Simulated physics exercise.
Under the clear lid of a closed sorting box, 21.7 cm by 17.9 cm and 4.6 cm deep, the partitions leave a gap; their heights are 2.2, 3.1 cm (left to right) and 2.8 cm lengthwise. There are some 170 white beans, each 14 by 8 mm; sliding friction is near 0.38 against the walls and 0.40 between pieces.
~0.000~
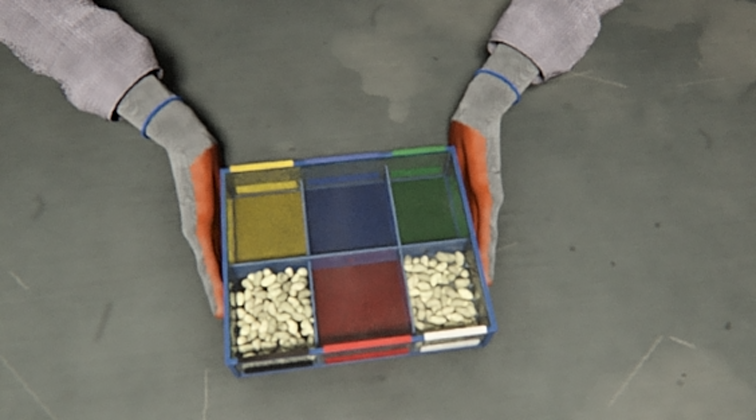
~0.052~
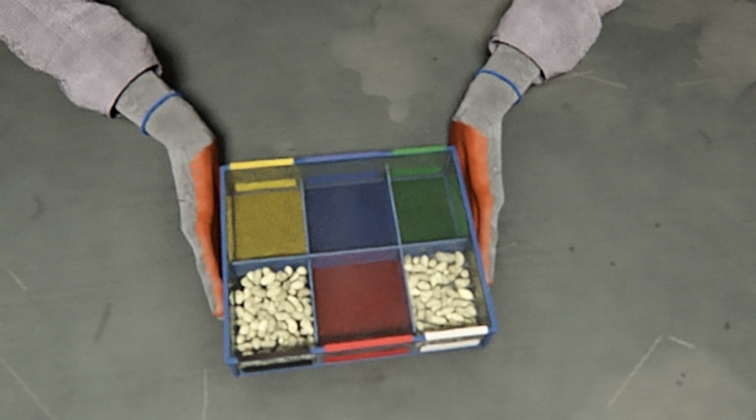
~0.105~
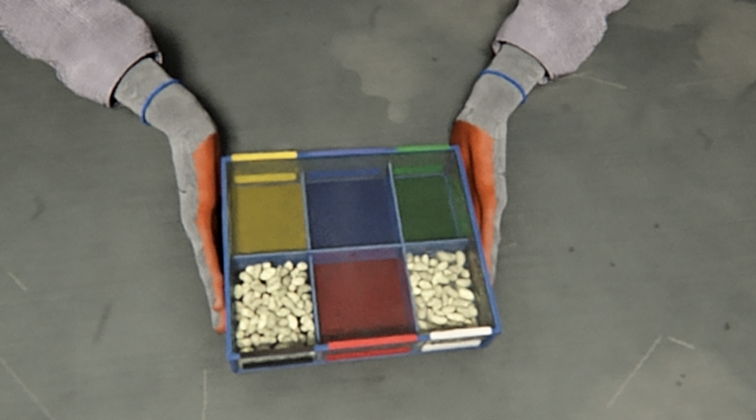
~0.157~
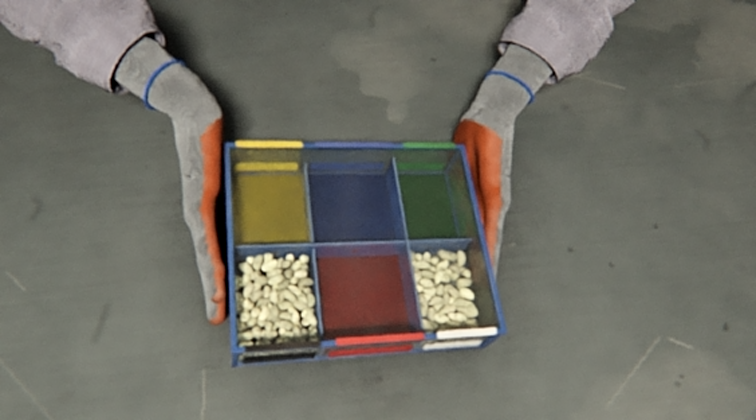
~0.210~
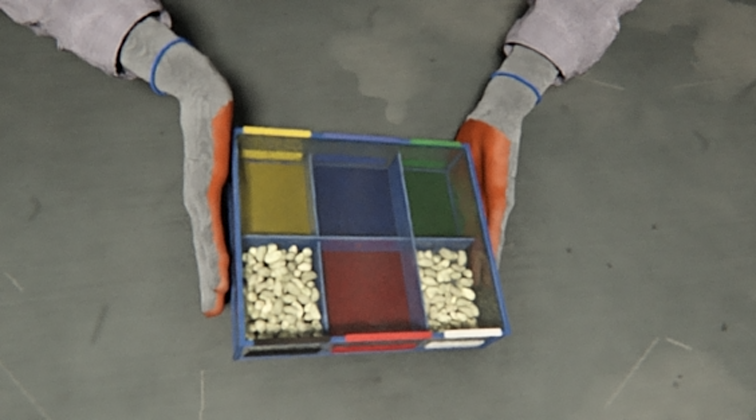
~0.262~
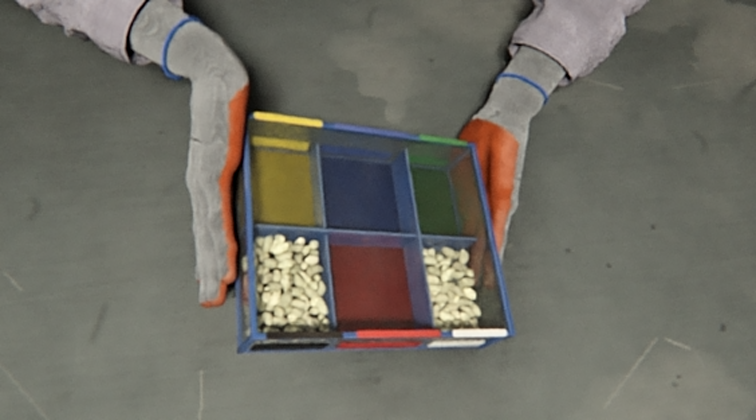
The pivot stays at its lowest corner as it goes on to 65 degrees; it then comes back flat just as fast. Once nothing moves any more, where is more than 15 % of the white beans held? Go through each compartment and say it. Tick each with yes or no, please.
Red - yes; blue - no; green - no; yellow - no; white - yes; black - yes.
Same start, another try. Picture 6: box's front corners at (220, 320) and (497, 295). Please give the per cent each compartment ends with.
Each compartment ends with, in per cent, red 0, blue 5, green 5, yellow 5, white 40 and black 45.
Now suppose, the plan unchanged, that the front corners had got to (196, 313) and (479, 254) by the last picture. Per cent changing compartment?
In that case about 20 percent.
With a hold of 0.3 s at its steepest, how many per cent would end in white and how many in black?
White keeps 45% and black keeps 35%.
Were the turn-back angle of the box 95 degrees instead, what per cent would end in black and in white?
Black: 5 per cent; white: 75 per cent.
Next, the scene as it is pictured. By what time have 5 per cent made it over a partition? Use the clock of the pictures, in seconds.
Near 0.70 s.
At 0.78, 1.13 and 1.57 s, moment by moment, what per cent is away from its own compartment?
15, 20, 20.
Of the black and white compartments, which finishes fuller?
The larger amount is in the white one.
After 0.78 s, tilt 63 degrees; red 10 %, white 45 %, black 45 %.
Then, at 1.13 s, tilt 26 degrees; red 20 %, white 45 %, black 35 %.
Then, at 1.57 s, tilt 0 degrees; red 20 %, white 45 %, black 35 %.
By 1.9 s all is still; red 20 %, blue 0 %, green 0 %, yellow 0 %, white 45 %, black 35 %.
